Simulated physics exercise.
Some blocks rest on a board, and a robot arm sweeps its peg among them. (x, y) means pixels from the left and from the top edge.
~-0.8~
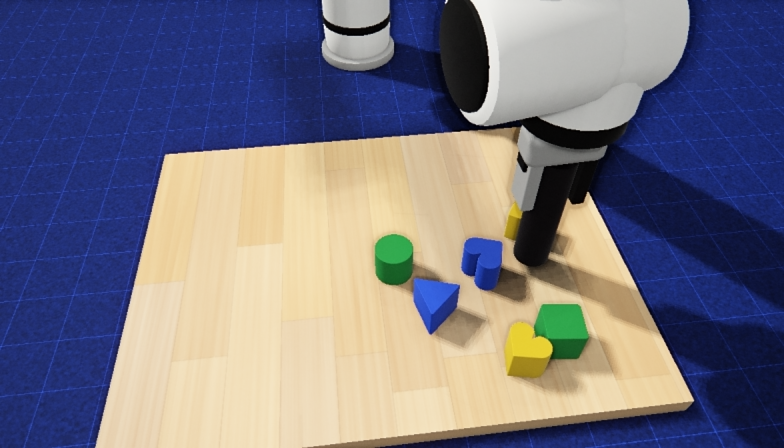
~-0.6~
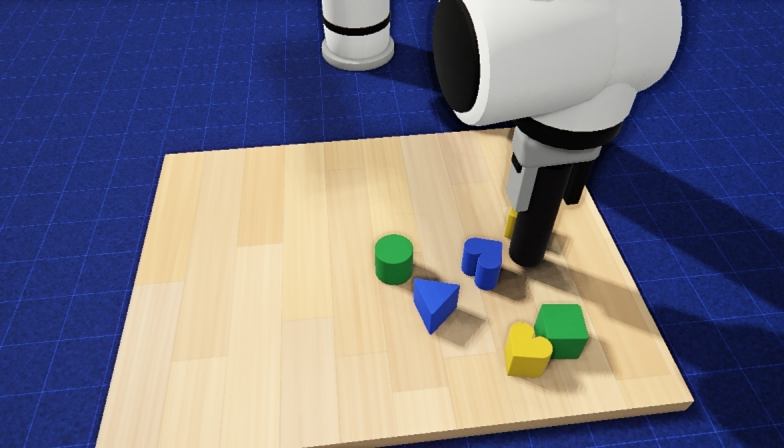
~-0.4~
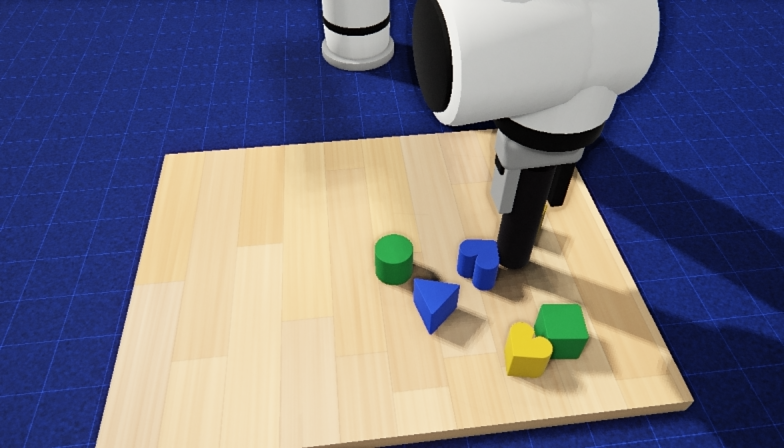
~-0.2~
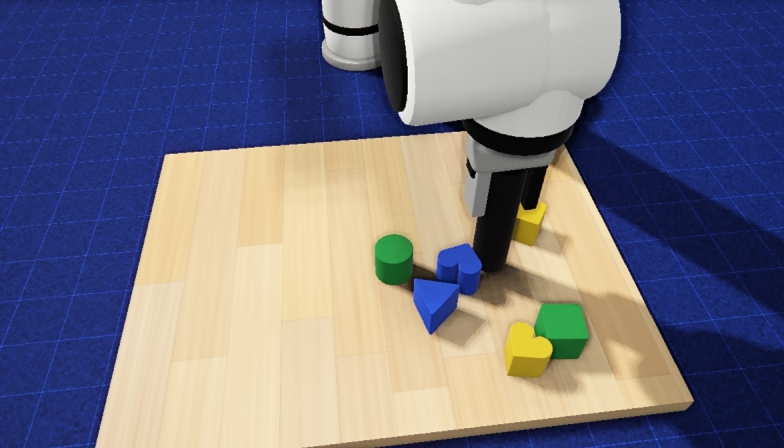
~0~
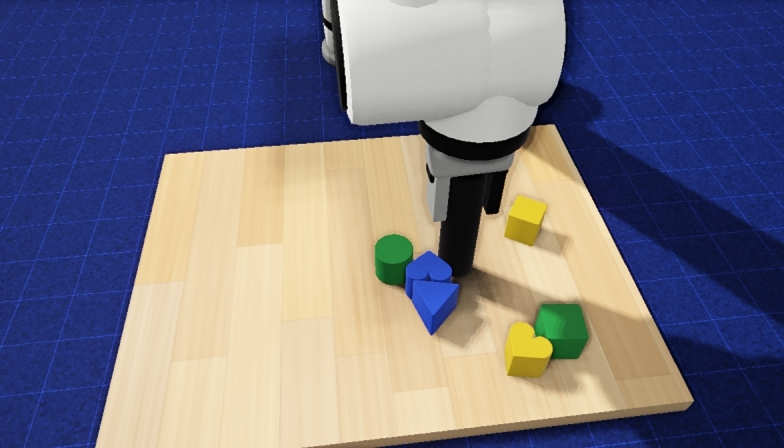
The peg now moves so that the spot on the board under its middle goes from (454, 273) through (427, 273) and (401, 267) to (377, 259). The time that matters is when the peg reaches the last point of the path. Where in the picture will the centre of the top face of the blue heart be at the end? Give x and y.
It should be at (404, 276) by then.
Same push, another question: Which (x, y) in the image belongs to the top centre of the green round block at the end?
Close to (338, 240).
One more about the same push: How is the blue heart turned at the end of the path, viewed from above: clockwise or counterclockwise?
From overhead, the rotation is counterclockwise.
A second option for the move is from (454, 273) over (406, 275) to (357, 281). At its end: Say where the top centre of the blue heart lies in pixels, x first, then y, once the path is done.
When the path ends, it will be at (392, 284).
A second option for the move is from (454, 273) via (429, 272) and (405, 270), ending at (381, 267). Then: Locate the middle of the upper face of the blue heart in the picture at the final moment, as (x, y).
Just about (403, 276).
What follows on the original path. Halfway along, peg (413, 262); green round block (376, 245); blue heart (404, 276), turned 25° anticlockwise; blue triangular block (433, 296), turned 15° anticlockwise.
At the end, peg (376, 250); green round block (338, 240); blue heart (404, 276), turned 25° anticlockwise; blue triangular block (433, 296), turned 15° anticlockwise; yellow square still.
